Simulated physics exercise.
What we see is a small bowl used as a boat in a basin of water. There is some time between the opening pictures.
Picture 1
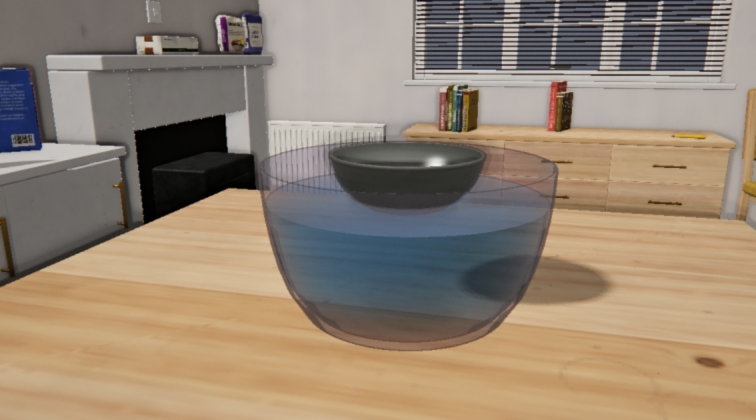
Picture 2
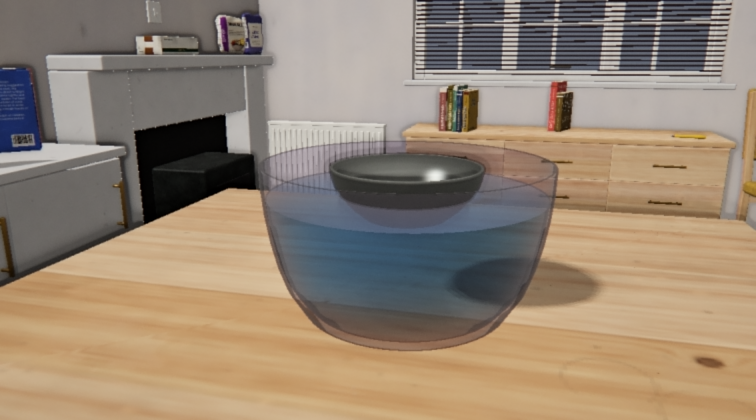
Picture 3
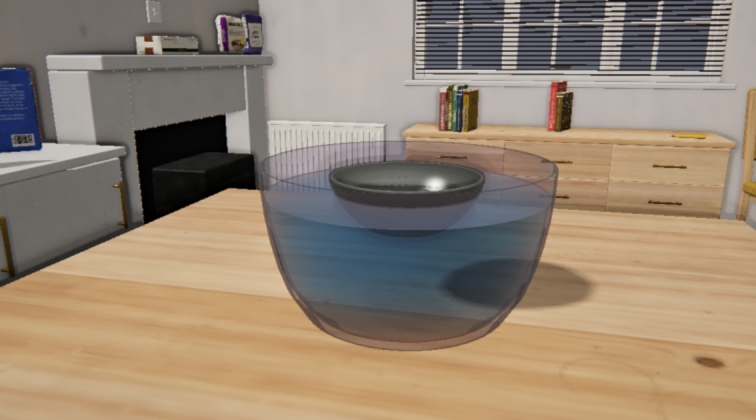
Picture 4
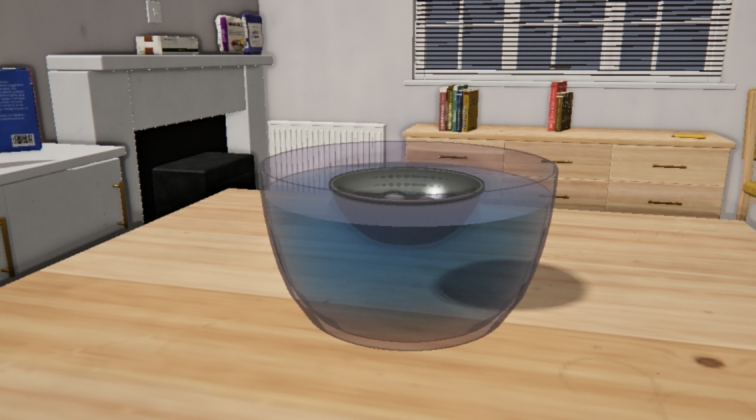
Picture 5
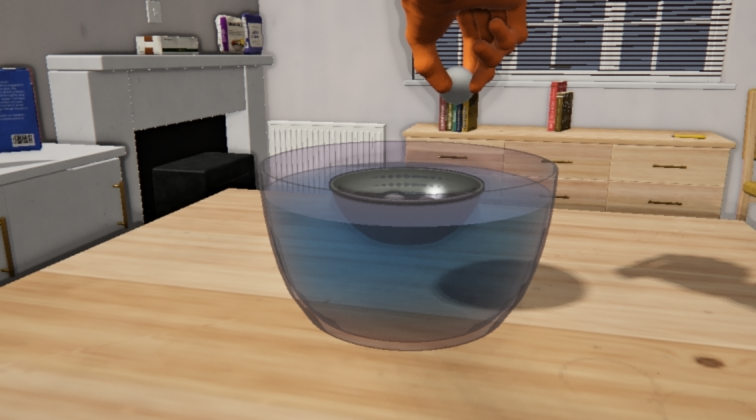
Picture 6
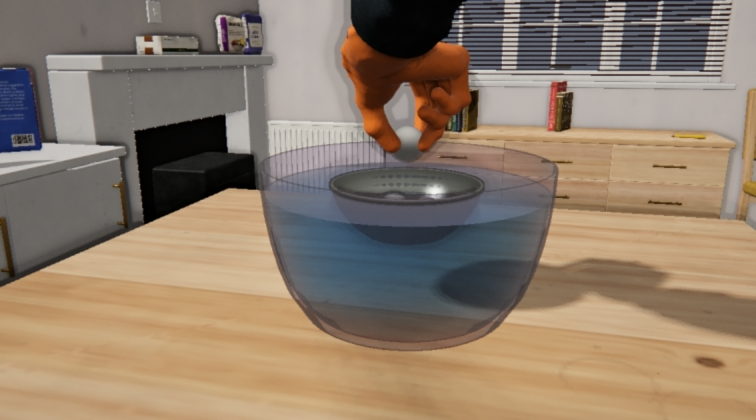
A small dark bowl floats in a clear basin of blue water on a pale wooden table, seen from slightly above in a living room. Behind it are a fireplace at left, books on a wooden sideboard and a window with blinds. The bowl sits progressively lower, then an orange hand brings a grey ball down leftward above it, while the camera stays still.
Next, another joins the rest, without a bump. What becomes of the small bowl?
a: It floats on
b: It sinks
The answer is b.
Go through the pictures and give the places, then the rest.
The first frame shows small bowl (407, 154) empty; most of its side above the surface.
The second frame shows small bowl (407, 168) with one aboard; about half of its side above the surface.
The third frame shows small bowl (407, 177) with two aboard; about a third of its side above the surface.
The fourth frame shows small bowl (406, 184) with three aboard; hardly any of its side above the surface.
The fifth frame shows small bowl (406, 184) with three aboard; hardly any of its side above the surface; the next steel ball in the hand at (457, 85).
The sixth frame shows small bowl (406, 184) with three aboard; hardly any of its side above the surface; the next steel ball in the hand at (407, 143).
A moment on, the steel ball is in and the small bowl dips.
Further on, water pours in over its edge.
When it is over, the small bowl lies on the bottom with its load.
